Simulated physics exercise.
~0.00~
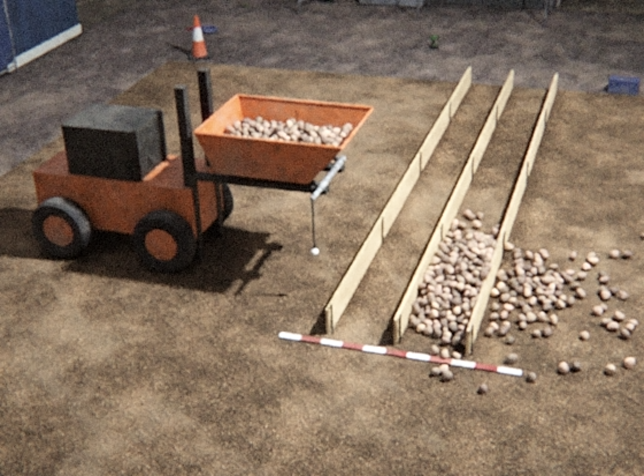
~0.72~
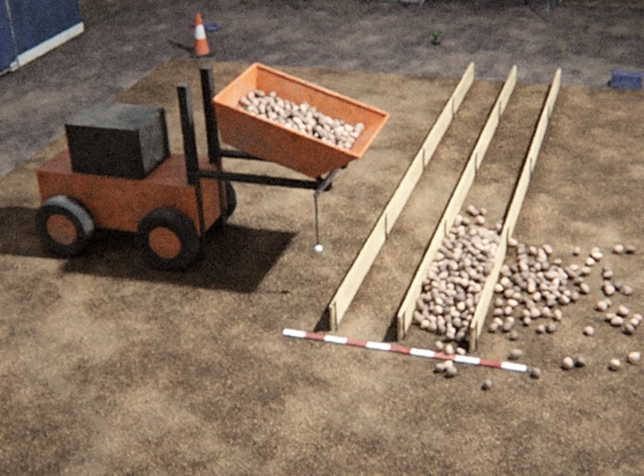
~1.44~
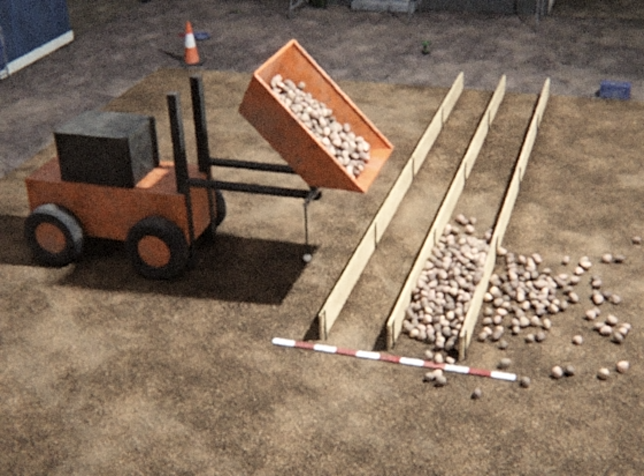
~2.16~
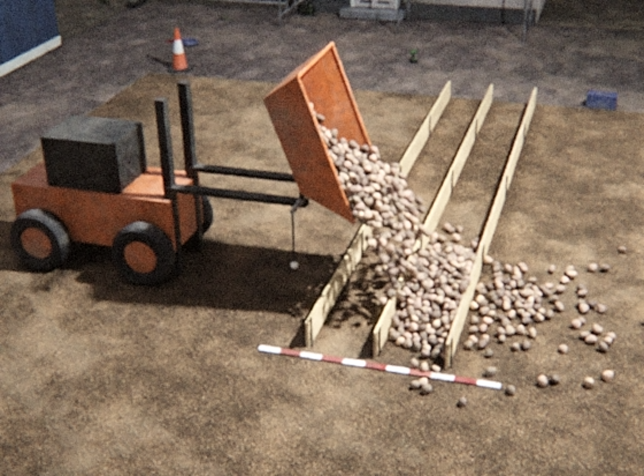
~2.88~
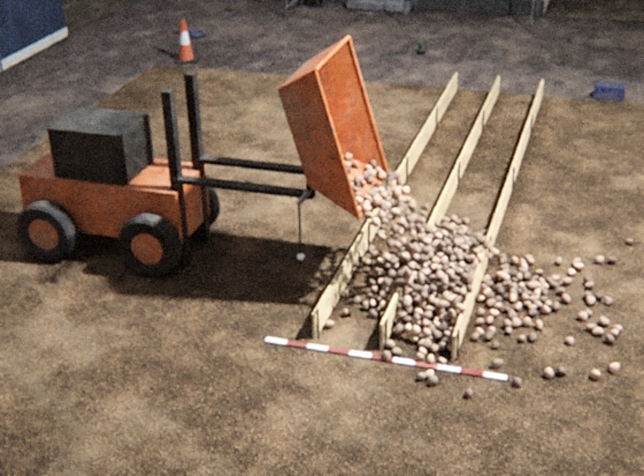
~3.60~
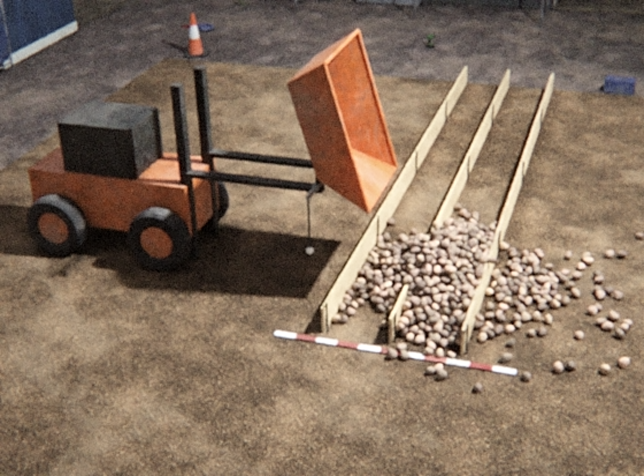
On bare brown ground, a forklift tips its orange skip, pouring stones over the planked bays.
